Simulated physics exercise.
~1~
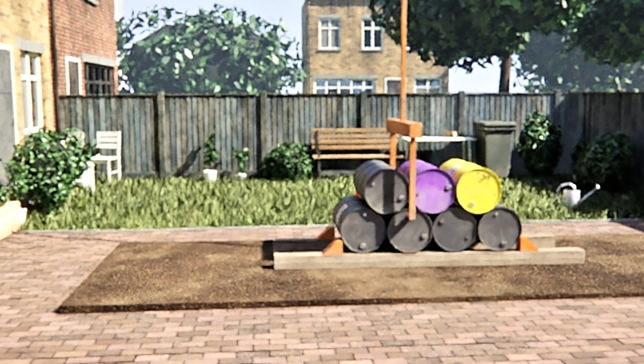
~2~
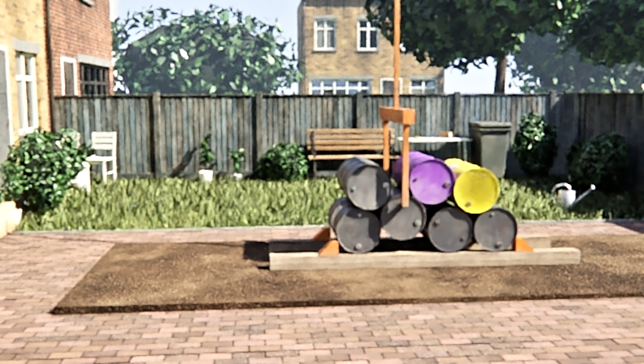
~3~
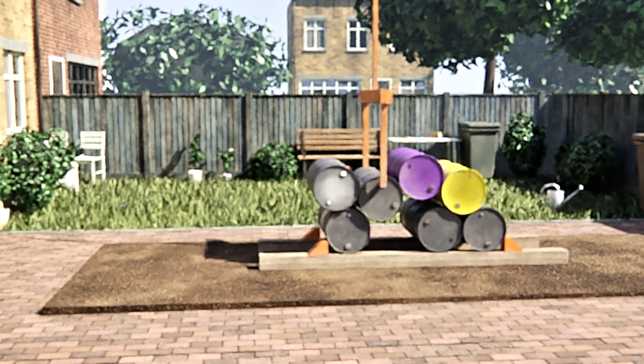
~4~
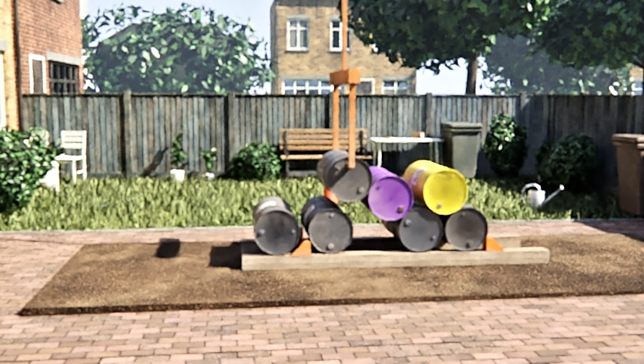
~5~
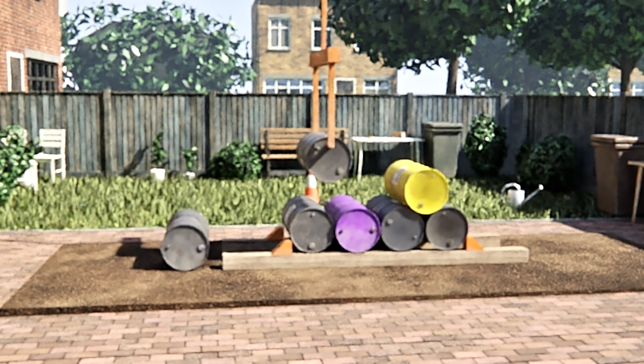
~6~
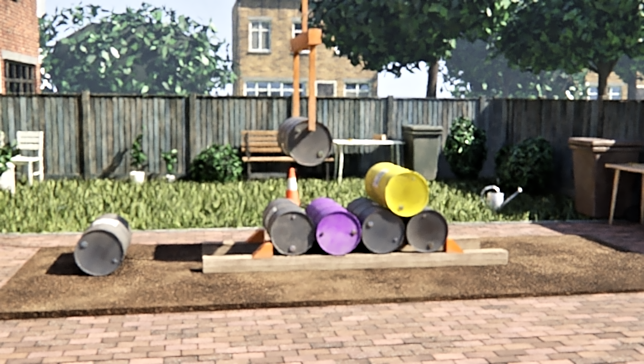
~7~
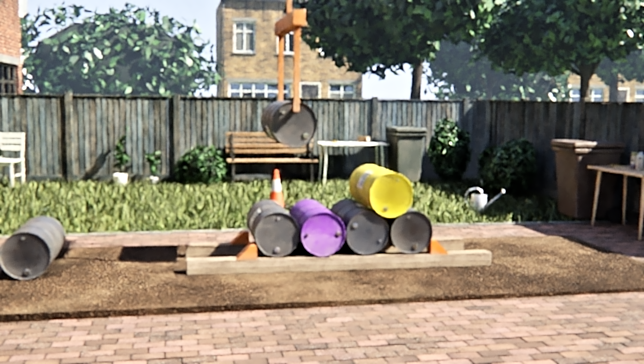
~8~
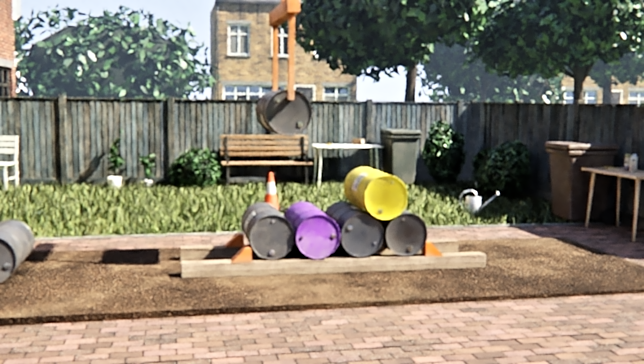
A stack of drums sat on wooden bearers as an orange beam hoisted a dark one from the bottom row; another dark drum tumbled off left across the soil, the purple one dropped into the gap, and the yellow one stayed on top.
